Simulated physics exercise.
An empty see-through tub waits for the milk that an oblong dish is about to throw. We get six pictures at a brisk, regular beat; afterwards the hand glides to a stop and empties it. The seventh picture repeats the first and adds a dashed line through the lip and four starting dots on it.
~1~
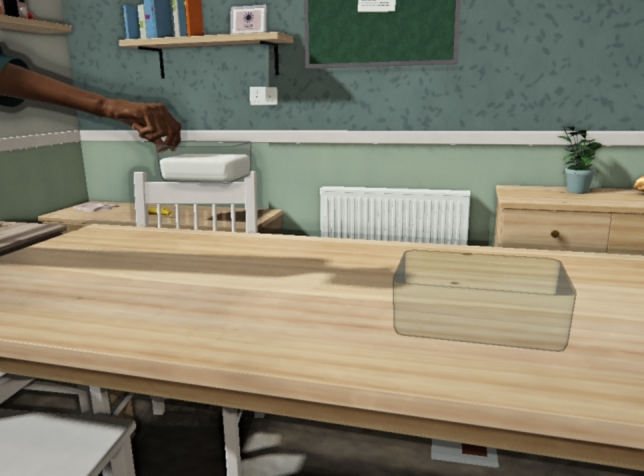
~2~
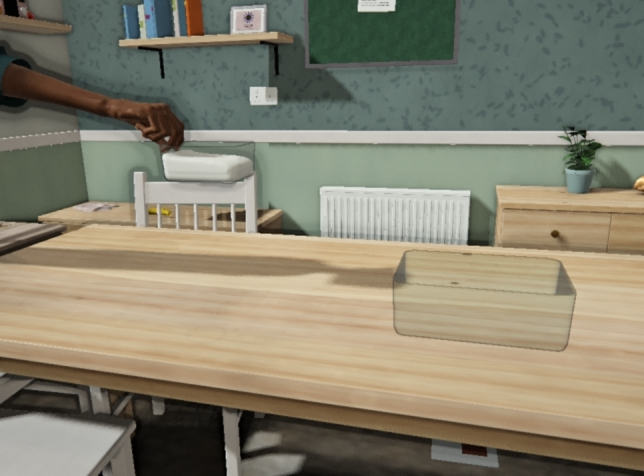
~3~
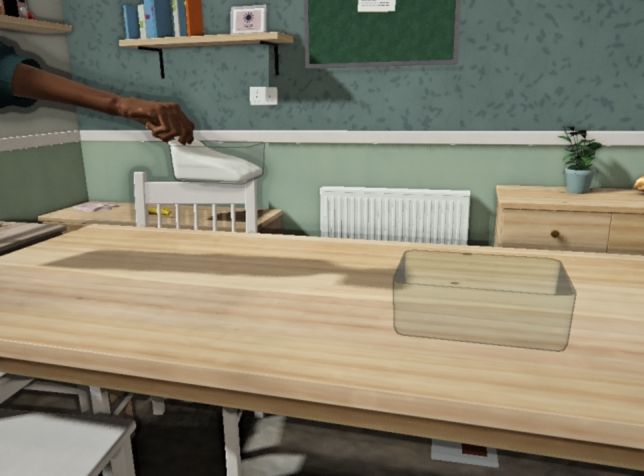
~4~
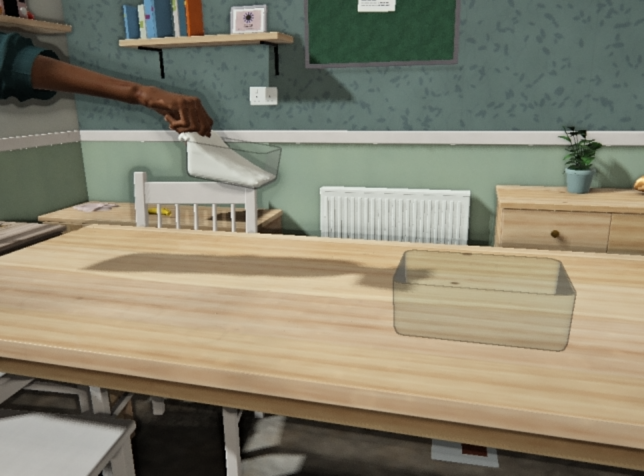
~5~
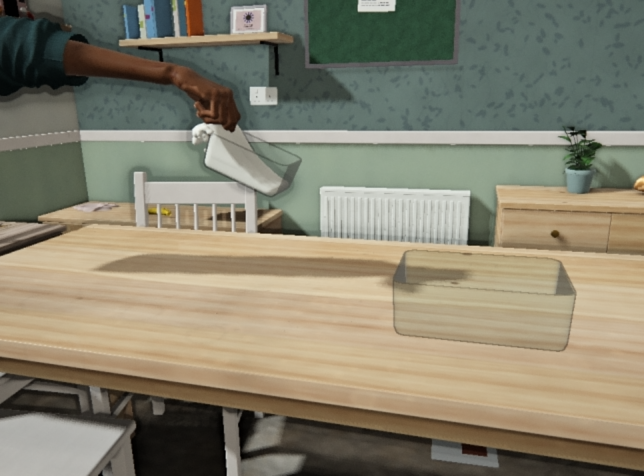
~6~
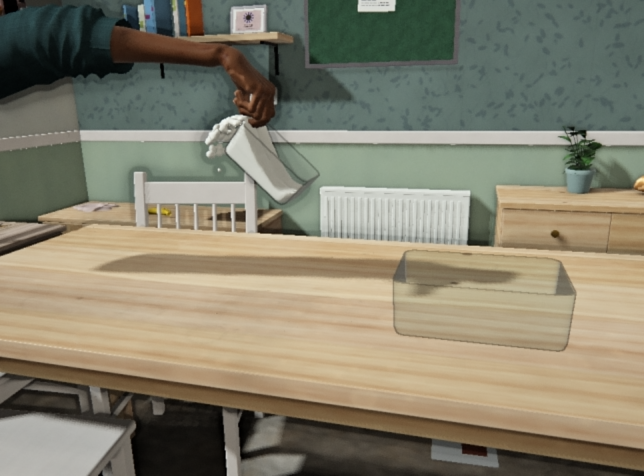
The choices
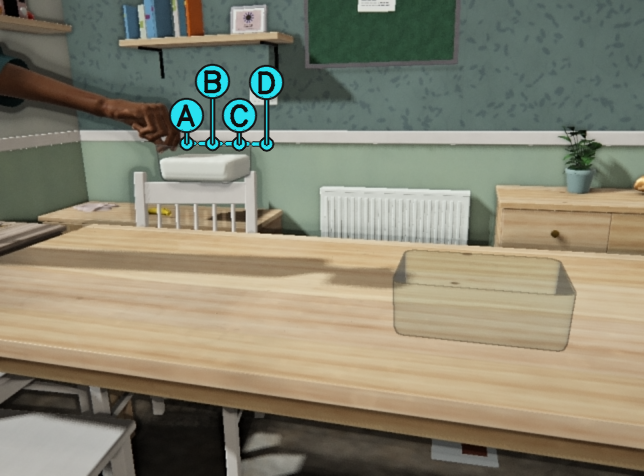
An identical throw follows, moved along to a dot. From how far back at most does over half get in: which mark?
The limit is D.
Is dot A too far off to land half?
Yes, it does.
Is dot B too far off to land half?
Yes, that goes wrong.
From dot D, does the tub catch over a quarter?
Yes.
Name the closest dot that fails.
C.
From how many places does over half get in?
One of them.
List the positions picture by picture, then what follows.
In the first frame, upright, lip at (241, 143); tub from (394, 332) to (567, 350); nothing has left yet.
In the second frame, upright, lip at (245, 143); nothing has left yet.
In the third frame, upright, lip at (255, 144); milk is over the rim, down to (184, 142).
In the fourth frame, tipped about 8°, lip at (273, 150); milk is over the rim, down to (192, 141).
In the fifth frame, tipped about 23°, lip at (294, 162); milk is over the rim, down to (205, 150).
In the sixth frame, tipped about 42°, lip at (313, 177); milk is over the rim, down to (219, 170).
On the marked copy, A at (186, 143); B at (212, 143); C at (239, 143); D at (266, 144).
Choosing A, about 0 % lands in the tub, 99 % falls short.
Choosing B, about 10 % lands in the tub, 88 % falls short.
Choosing C, about 24 % lands in the tub, 71 % falls short and 5 % goes beside or beyond.
Choosing D, about 65 % lands in the tub, 26 % falls short and 9 % goes beside or beyond.
